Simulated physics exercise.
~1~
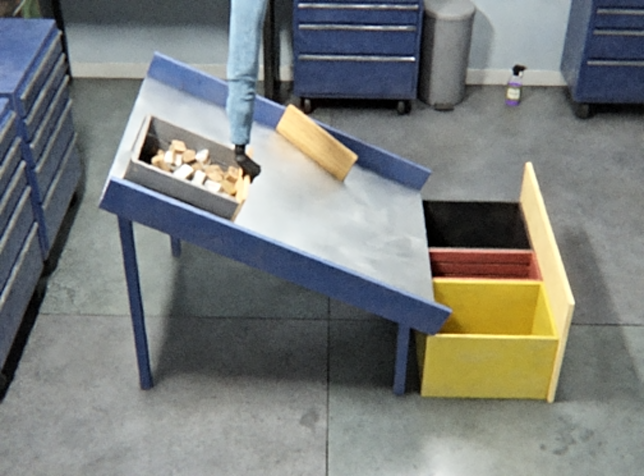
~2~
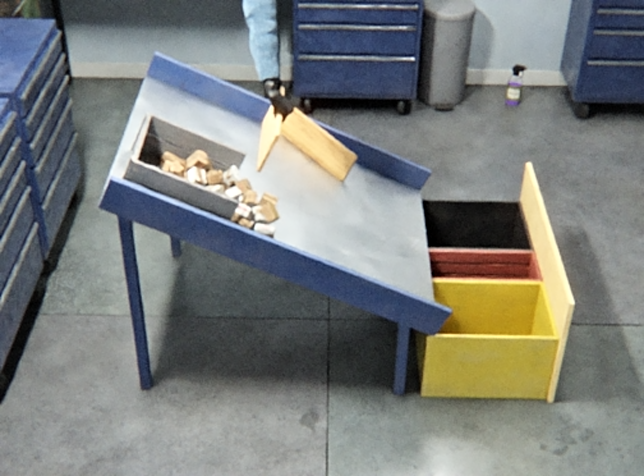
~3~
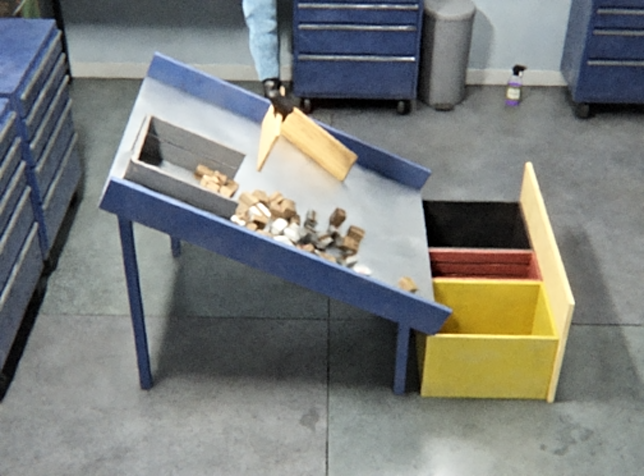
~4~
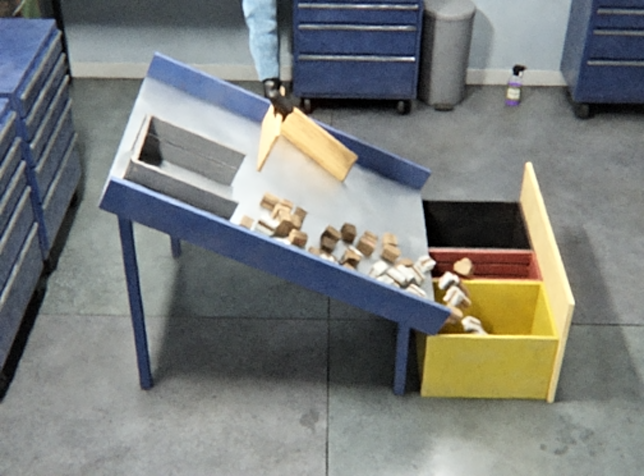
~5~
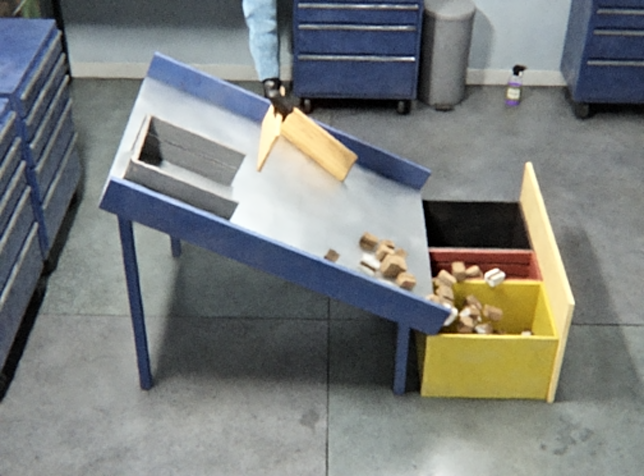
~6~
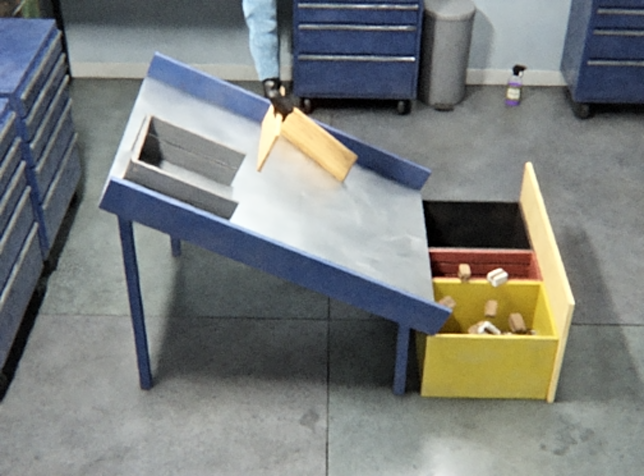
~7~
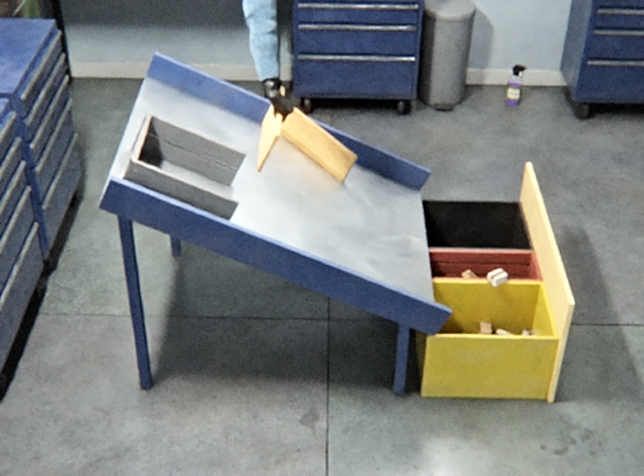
In a workshop, a gloved hand pulled a wooden gate away from a grey pen on a sloping table, and the small blocks inside tumbled down to the right, most dropping into the yellow tote and a few into the red one.
